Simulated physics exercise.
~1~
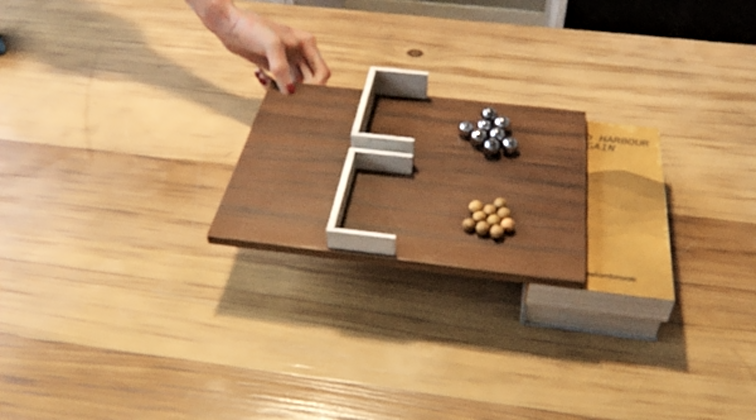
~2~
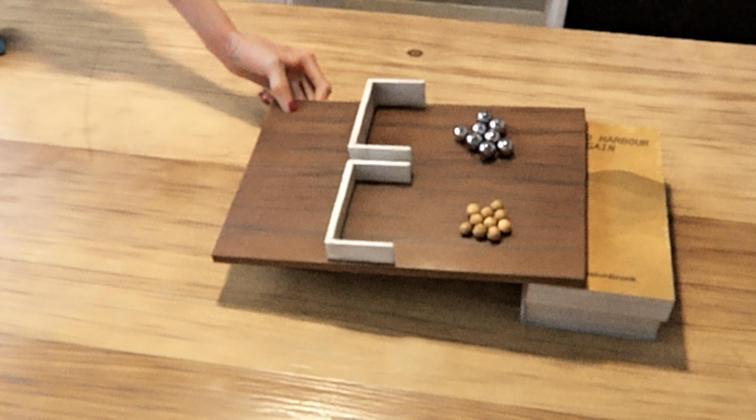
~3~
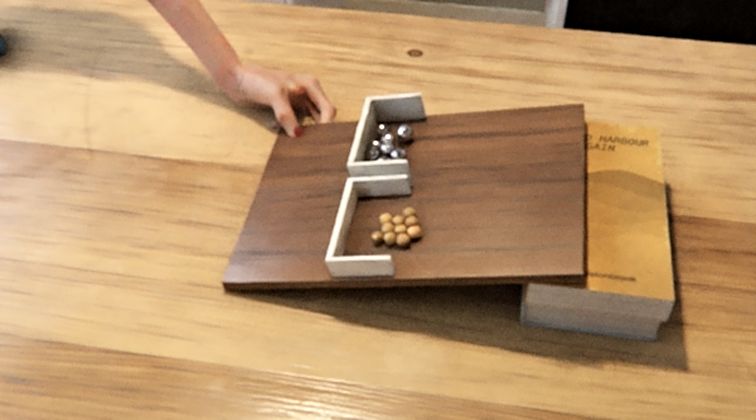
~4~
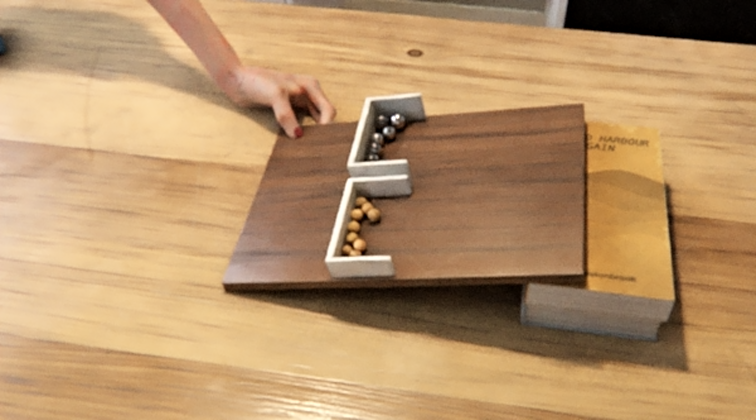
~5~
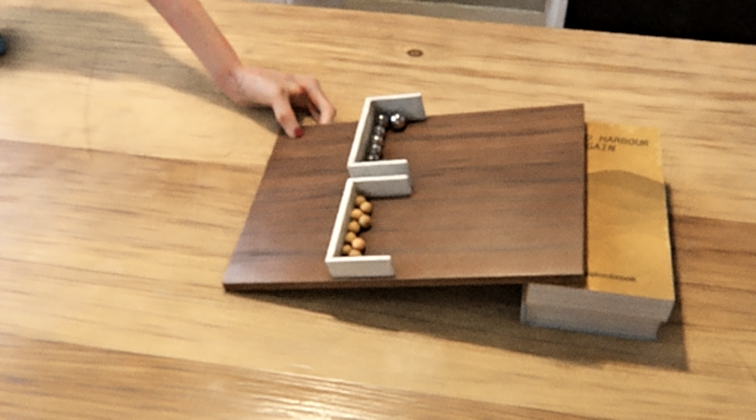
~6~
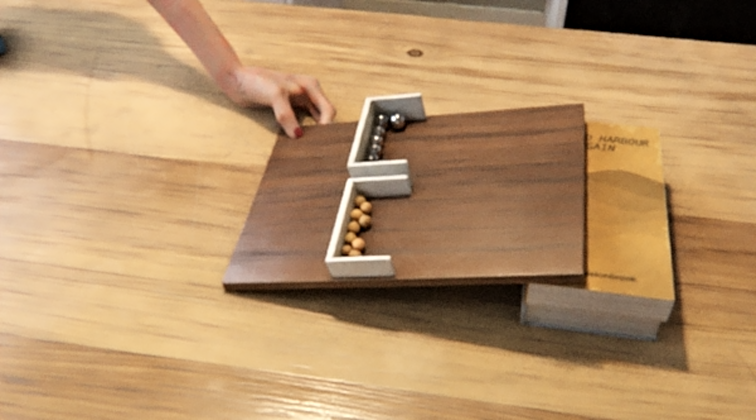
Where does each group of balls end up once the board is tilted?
The nearer tan balls stop against their white fence, and the farther silver balls stop against theirs.
Silver and tan balls roll left as a hand lowers the board, stopping inside white fences.
